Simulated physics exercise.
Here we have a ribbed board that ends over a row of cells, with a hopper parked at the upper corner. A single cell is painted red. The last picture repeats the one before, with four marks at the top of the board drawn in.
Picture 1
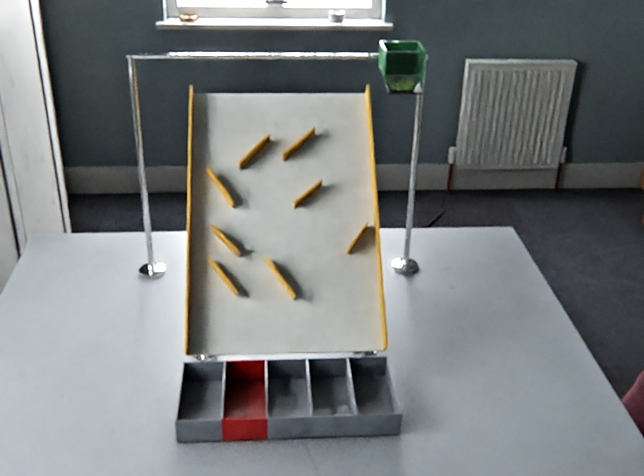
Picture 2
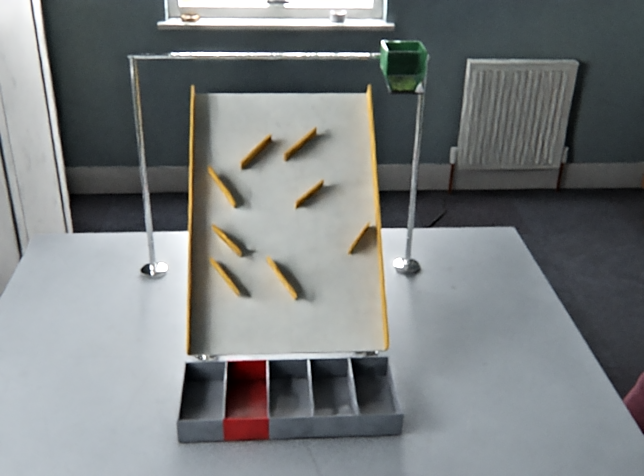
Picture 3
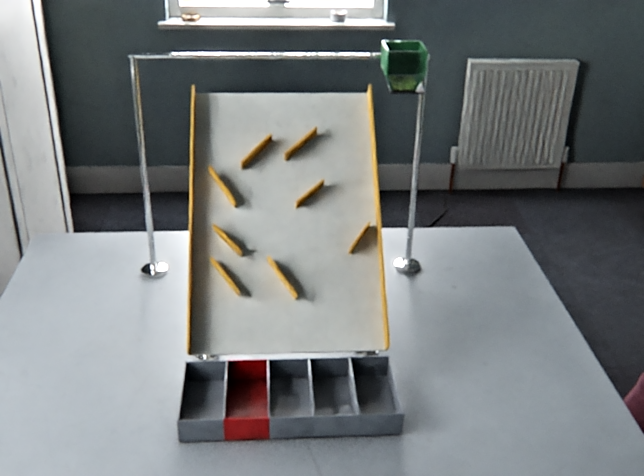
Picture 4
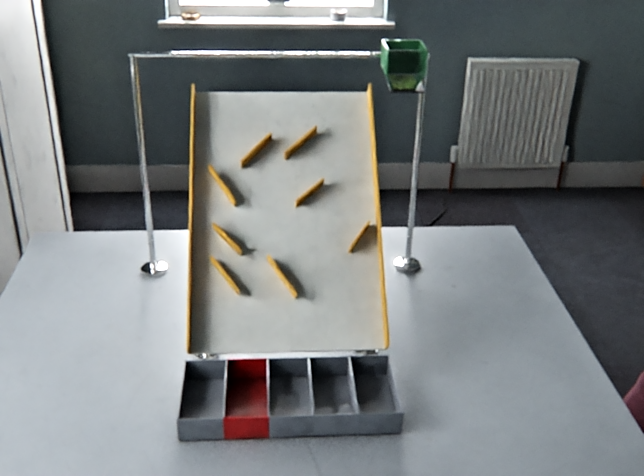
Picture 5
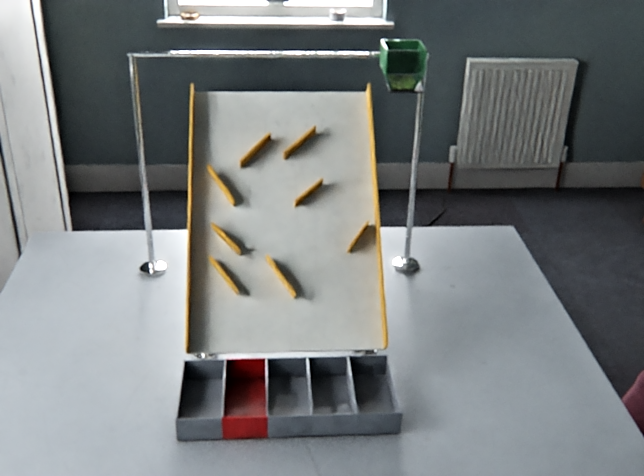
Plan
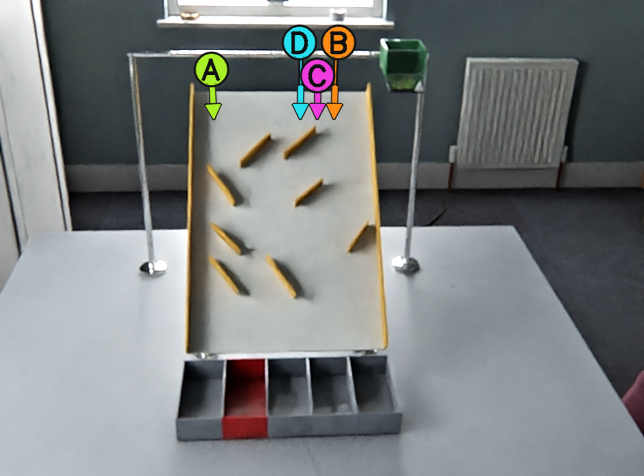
Nothing moves apart from a barely perceptible shift of the camera, which looks from the front and slightly above across a grey tabletop in a room with a window and a radiator. A pale ribbed board with yellow edges slopes down to five grey cells, the second from the left painted red. The green hopper stays still on a metal frame at the board's upper right corner.
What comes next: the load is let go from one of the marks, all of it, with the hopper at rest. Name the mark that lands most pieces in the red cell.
Mark D.
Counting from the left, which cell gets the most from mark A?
It is the first one.
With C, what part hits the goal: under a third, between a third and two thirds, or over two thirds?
Mark C gives under a third.
On the marked copy, mark A meets the board at (213, 113); mark B meets the board at (334, 113); mark C meets the board at (317, 113); mark D meets the board at (300, 113).
Choosing A, a small part in the red cell, about two thirds in other cells, a small part outside the box.
Choosing B, a small part in the red cell, about two thirds in other cells, a stray few held on the board, about a quarter outside the box.
Choosing C, a small part in the red cell, about two thirds in other cells, about a quarter outside the box.
Choosing D, about a quarter in the red cell, about half in other cells, about a quarter outside the box.
